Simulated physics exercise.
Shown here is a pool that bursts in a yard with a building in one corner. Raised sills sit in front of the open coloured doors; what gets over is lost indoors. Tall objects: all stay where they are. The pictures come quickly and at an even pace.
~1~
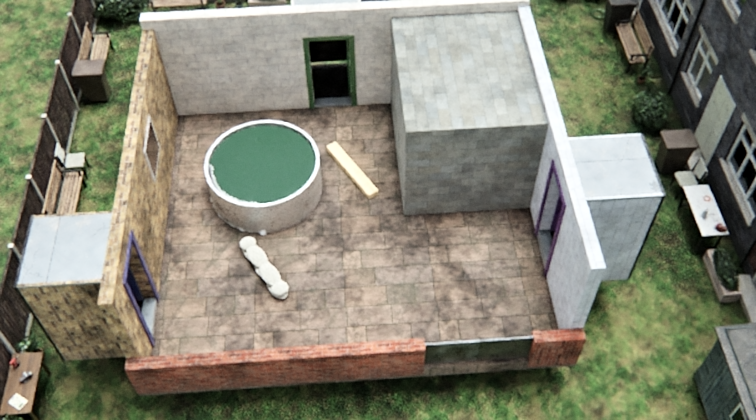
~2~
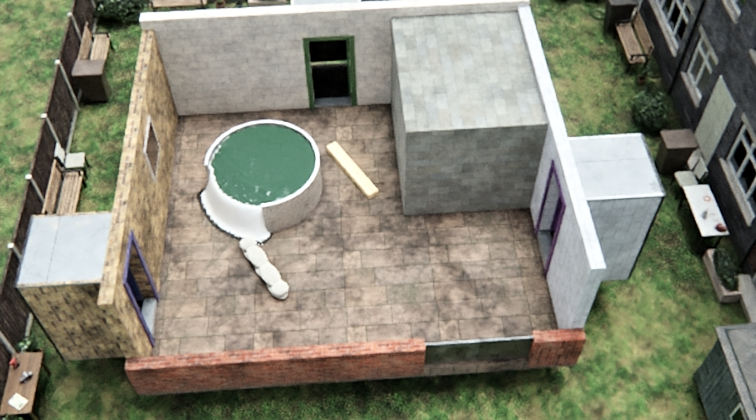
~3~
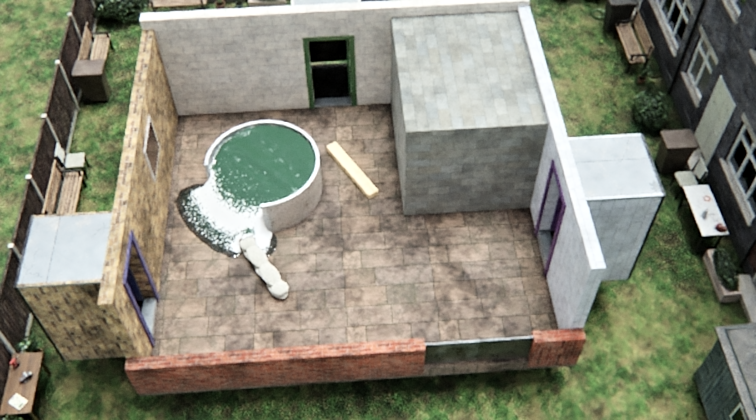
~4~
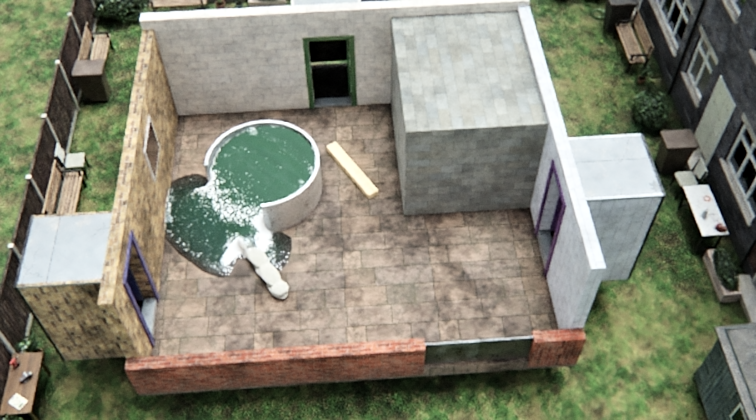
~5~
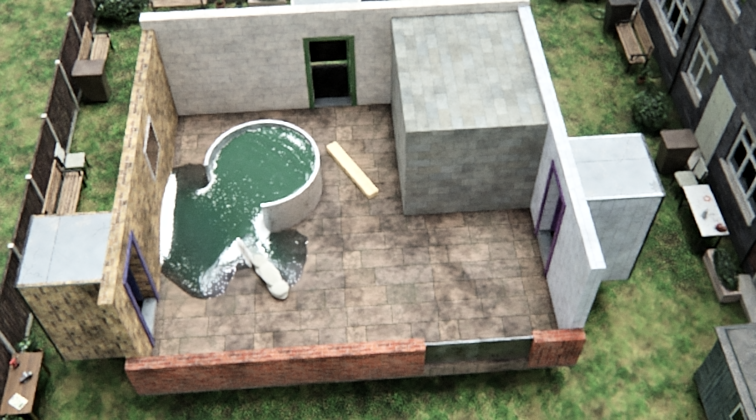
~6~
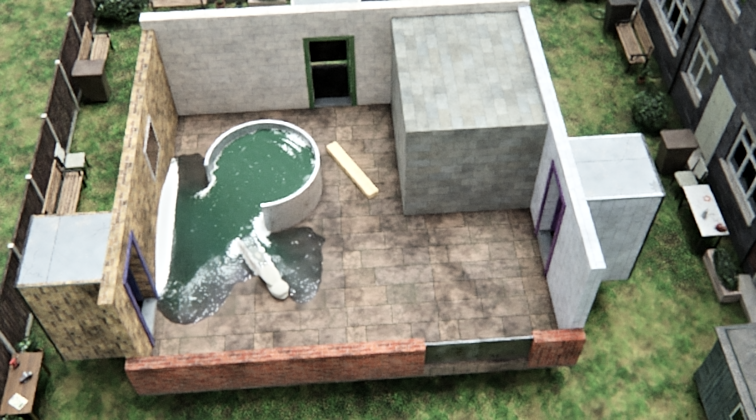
A roofless walled yard, seen from a fixed viewpoint high above, holds a grey block-like building in its back right corner, with grass outside. A round white-rimmed pool of green water stands left of centre, near a pale plank, a lumpy white object, a green-framed door behind and purple-framed doors at the sides. The pool bursts at its front left, and foaming water spreads across the brown paving to the left wall and around the white object.
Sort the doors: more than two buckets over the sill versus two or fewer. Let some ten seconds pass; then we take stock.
Sorted by door: Blue door - more than two; green door - two or fewer; purple door - two or fewer.
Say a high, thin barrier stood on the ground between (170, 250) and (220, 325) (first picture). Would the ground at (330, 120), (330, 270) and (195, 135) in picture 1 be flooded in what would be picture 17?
Lab note - point 1: Parched; point 2: Inundated; point 3: Inundated.
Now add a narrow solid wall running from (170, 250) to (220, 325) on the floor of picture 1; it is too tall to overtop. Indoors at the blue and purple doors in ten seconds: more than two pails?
Reading it off, the blue door comes in lower and the purple door comes in lower.
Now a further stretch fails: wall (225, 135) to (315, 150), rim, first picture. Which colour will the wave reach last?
The purple door is last.
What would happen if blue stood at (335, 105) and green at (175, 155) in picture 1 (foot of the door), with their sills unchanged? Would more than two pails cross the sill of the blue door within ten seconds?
Well, in that case the blue door comes up short.
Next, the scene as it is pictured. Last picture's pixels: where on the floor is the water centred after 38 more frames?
Around (324, 251).
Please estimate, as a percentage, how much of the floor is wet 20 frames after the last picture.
Roughly 60 %.
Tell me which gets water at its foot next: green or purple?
That's the green door.
A moment on, water covers 30 % of the floor; the blue door under two buckets in, the green door not reached, the purple door not reached.
Next, water covers 45 % of the floor; the blue door over two buckets in, the green door not reached, the purple door not reached.
Then, water covers 60 % of the floor; the blue door over two buckets in, the green door wet at the sill, nothing in, the purple door not reached.
Later, water covers 90 % of the floor; the blue door far over two buckets in, the green door wet at the sill, nothing in, the purple door wet at the sill, nothing in.
In the end, water covers 95 % of the floor; the blue door far over two buckets in, the green door under two buckets in, the purple door wet at the sill, nothing in.
